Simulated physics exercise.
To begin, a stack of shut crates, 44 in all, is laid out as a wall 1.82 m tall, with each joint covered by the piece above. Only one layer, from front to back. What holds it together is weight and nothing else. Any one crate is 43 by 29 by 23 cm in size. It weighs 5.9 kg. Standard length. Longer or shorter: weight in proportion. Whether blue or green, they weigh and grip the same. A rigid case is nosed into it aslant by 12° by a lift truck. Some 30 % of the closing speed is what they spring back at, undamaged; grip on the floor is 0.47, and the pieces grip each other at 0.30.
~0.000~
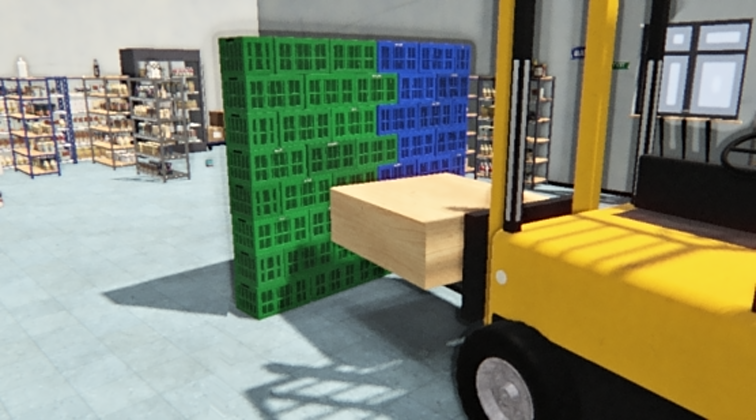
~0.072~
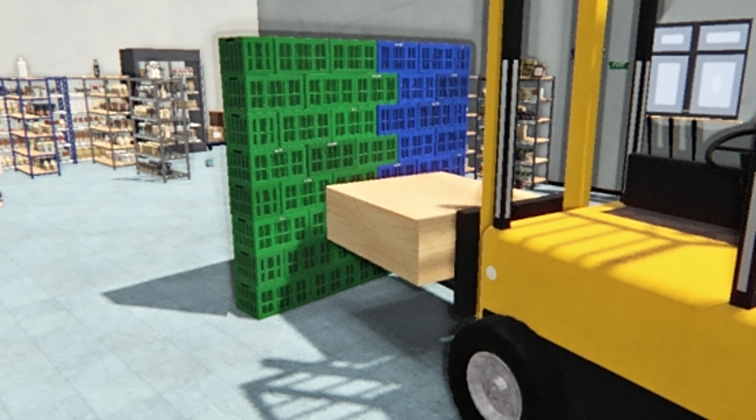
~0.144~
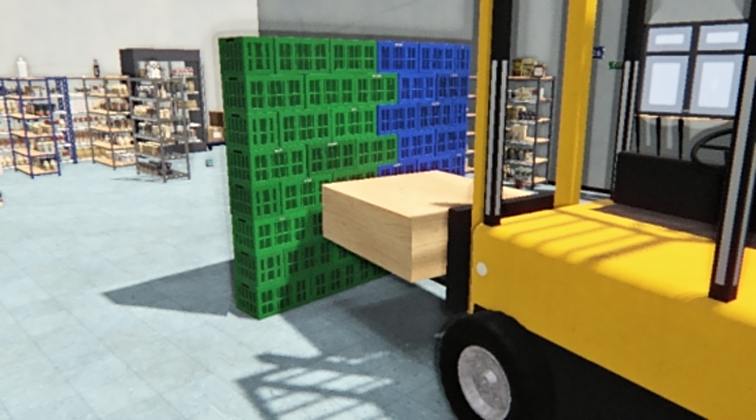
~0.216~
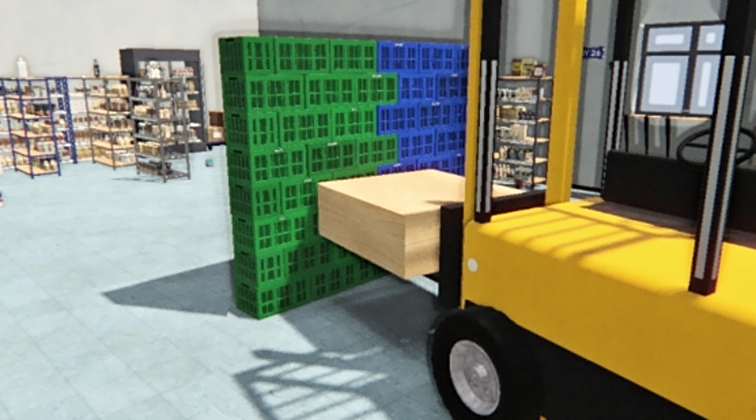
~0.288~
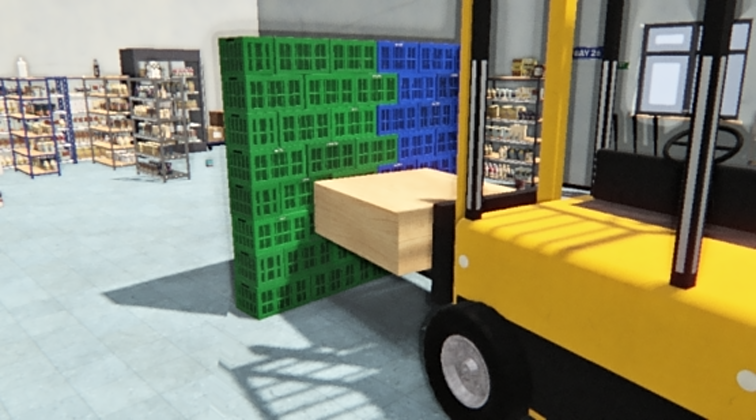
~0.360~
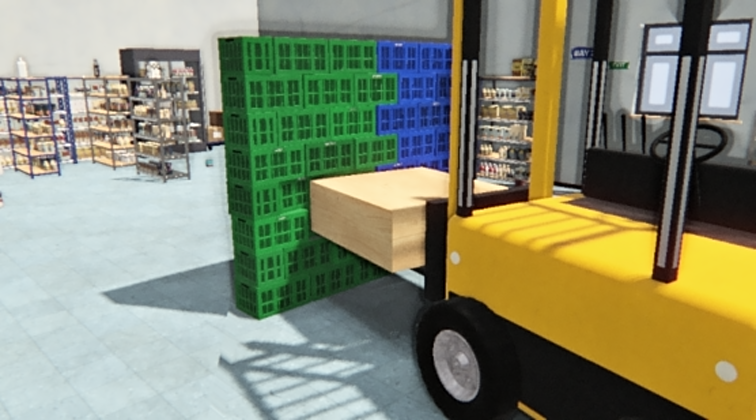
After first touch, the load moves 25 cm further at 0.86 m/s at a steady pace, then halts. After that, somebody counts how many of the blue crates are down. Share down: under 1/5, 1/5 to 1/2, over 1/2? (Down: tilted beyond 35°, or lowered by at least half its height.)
Under 1/5.
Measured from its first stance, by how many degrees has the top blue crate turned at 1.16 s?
Measured against how it began, the tilt is near 0 degrees.
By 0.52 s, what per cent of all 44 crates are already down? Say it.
By that time it is 0 percent.
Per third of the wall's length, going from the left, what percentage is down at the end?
Left 0, middle 0, right 0 per cent.
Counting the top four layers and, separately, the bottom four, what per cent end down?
0 % and 0 %.
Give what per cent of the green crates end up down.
0 percent of the green ones.
After 0.52 s, none of the 20 blue crates down (0 of 44 in all colours); top blue crate unmoved; top green crate 7 cm from its place.
After 1.16 s, none of the 20 blue crates down (0 of 44 in all colours); top blue crate 30 mm from its place; top green crate 15 cm from its place.
In the end (2.2 s), none of the 20 blue crates down (0 of 44 in all colours); top blue crate unmoved; top green crate 7 cm from its place. That is 0 per cent. From the last view, middles, top blue crate near (426, 59), top green crate near (285, 57).
